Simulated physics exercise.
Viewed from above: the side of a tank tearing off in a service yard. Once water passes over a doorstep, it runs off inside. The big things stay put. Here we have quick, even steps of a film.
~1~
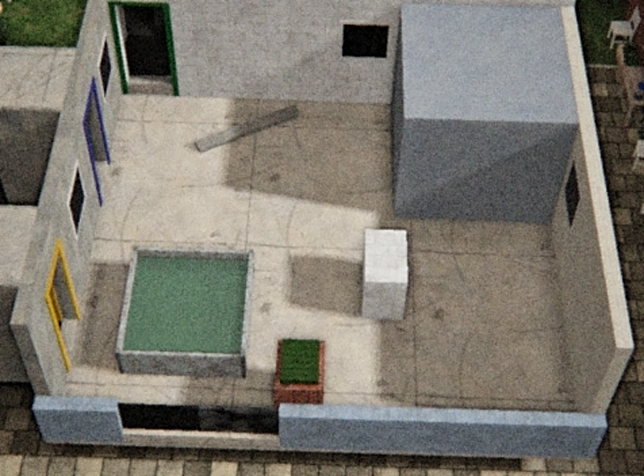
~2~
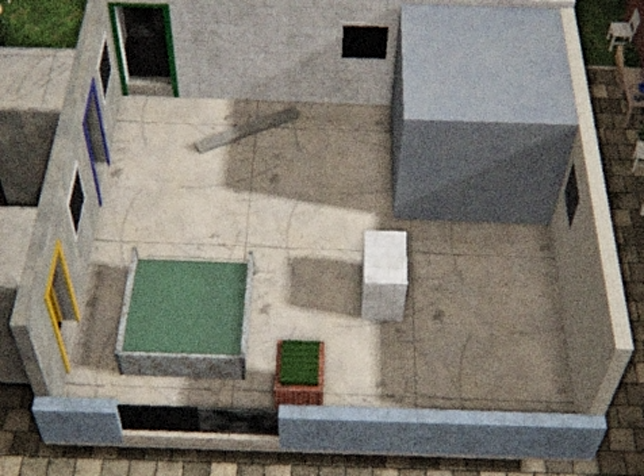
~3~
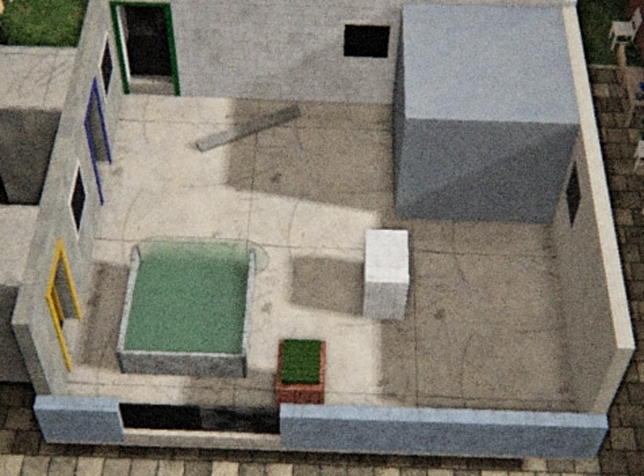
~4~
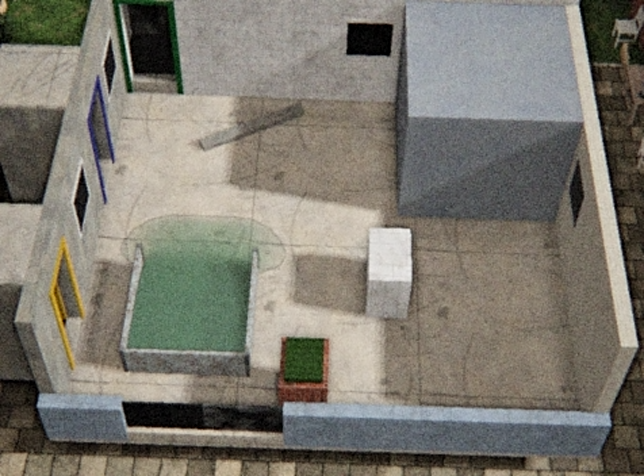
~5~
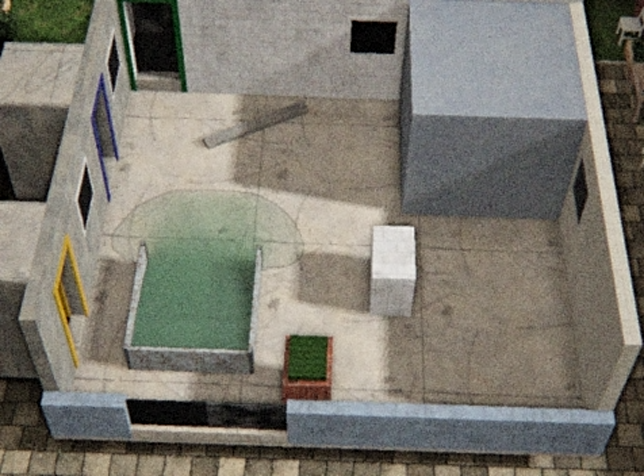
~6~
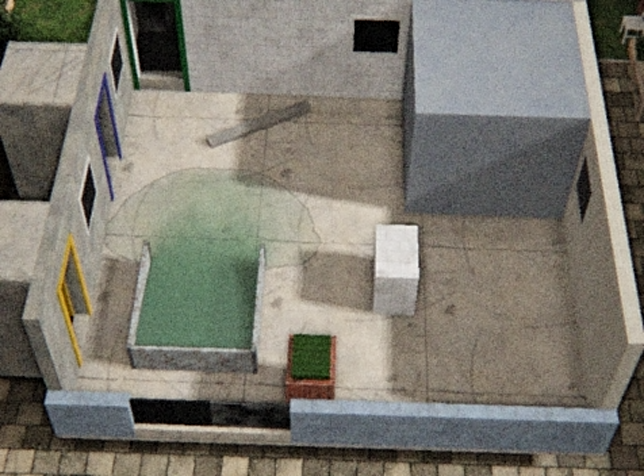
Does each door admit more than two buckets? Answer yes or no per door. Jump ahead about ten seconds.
Answers: The green door: No; the yellow door: No; the blue door: No.
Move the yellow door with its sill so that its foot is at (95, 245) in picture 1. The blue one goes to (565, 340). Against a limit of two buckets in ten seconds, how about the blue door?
The blue door remains below the mark.
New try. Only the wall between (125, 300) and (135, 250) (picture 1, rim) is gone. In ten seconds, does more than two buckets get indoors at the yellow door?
The yellow one ends up above.
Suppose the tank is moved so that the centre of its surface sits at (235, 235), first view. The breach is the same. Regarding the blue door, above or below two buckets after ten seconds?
Blue: Below the limit.
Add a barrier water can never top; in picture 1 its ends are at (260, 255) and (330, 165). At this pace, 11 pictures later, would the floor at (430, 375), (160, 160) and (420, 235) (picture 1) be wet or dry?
Reading them off in sequence: Spared, swamped, spared.
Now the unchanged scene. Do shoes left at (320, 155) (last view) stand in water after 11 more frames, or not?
At that place: Flooded.
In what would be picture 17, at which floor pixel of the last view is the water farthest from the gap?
Close to (366, 98).
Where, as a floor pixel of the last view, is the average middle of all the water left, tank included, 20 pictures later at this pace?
Around pixel (246, 170).
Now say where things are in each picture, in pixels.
Still water in the tank at (187, 303), in the first picture.
Water pours out on the tank's far side and has run to a hidden place, in the second picture.
The front is at (261, 253), out from the gap on the tank's far side, in the third picture.
Water pours out on the tank's far side and has run to (272, 238), in the fourth picture.
The front is at (275, 208), out from the gap on the tank's far side, in the fifth picture.
The front is at (248, 174), out from the gap on the tank's far side, in the sixth picture.
A moment on, water covers 30 % of the floor; the green door not reached, the yellow door not reached, the blue door wet at the sill, nothing in.
Next, water covers 40 % of the floor; the green door wet at the sill, nothing in, the yellow door not reached, the blue door wet at the sill, nothing in.
Then, water covers 45 % of the floor; the green door under two buckets in, the yellow door not reached, the blue door wet at the sill, nothing in.
Later, water covers 55 % of the floor; the green door under two buckets in, the yellow door not reached, the blue door wet at the sill, nothing in.
In the end, water covers 85 % of the floor; the green door under two buckets in, the yellow door wet at the sill, nothing in, the blue door wet at the sill, nothing in.
